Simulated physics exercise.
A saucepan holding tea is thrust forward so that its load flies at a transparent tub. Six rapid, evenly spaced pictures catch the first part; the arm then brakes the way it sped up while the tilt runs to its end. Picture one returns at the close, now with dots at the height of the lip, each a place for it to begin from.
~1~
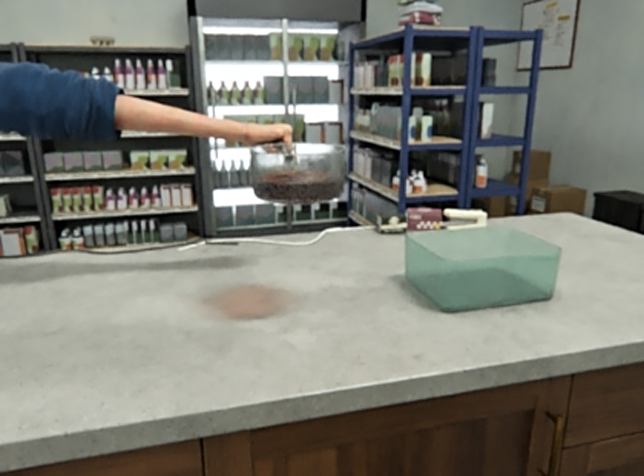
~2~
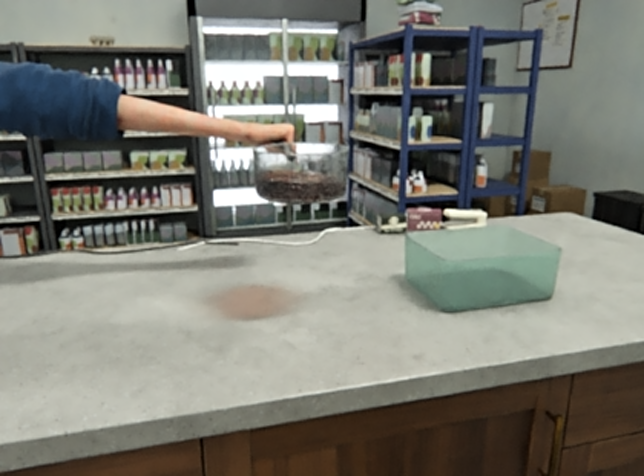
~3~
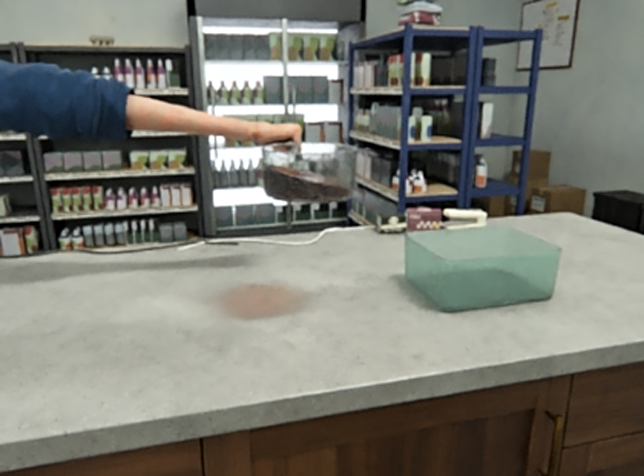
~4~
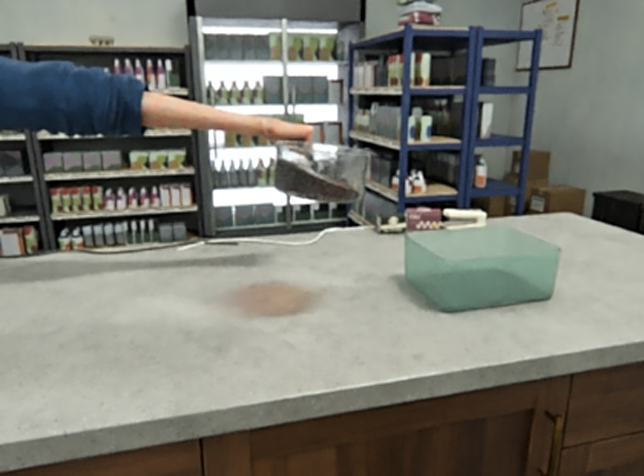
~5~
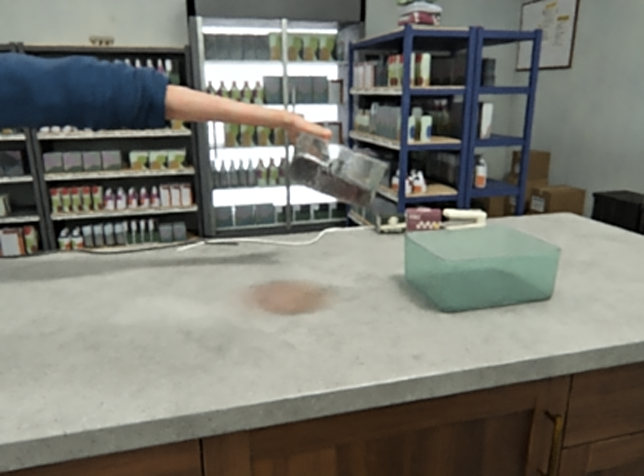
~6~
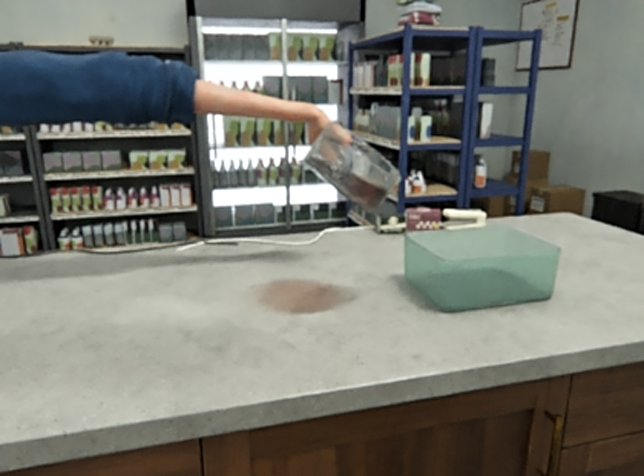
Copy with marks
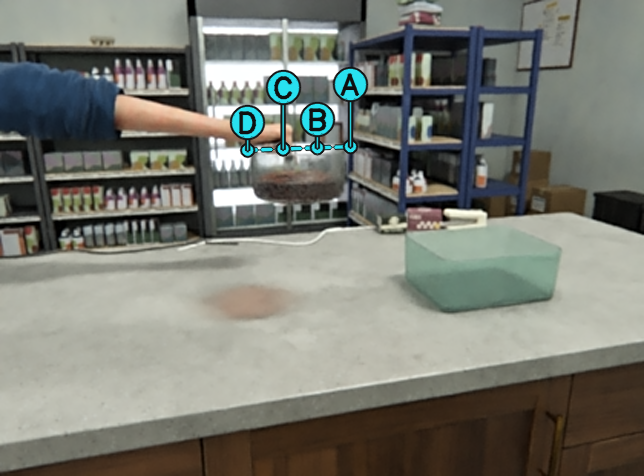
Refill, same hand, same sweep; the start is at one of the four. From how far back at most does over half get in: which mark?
Choose B.
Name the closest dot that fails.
That is dot C.
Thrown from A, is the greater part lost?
No, that is safe.
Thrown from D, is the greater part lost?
Yes.
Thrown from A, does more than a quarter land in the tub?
Yes, it does.
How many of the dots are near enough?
Two.
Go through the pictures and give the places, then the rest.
In the first picture, upright, lip at (341, 146); tub from (438, 311) to (551, 297); nothing has left yet.
In the second picture, upright, lip at (344, 146); nothing has left yet.
In the third picture, upright, lip at (352, 147); nothing has left yet.
In the fourth picture, tipped about 8°, lip at (366, 152); nothing has left yet.
In the fifth picture, tipped about 22°, lip at (382, 163); nothing has left yet.
In the sixth picture, tipped about 40°, lip at (396, 177); nothing has left yet.
In cyan, A at (350, 146); B at (317, 147); C at (283, 149); D at (247, 150).
For dot A, about 79 % lands in the tub, 6 % falls short and 16 % goes beside or beyond.
For dot B, about 66 % lands in the tub, 23 % falls short and 12 % goes beside or beyond.
For dot C, about 25 % lands in the tub, 70 % falls short and 5 % goes beside or beyond.
For dot D, about 0 % lands in the tub, 98 % falls short.
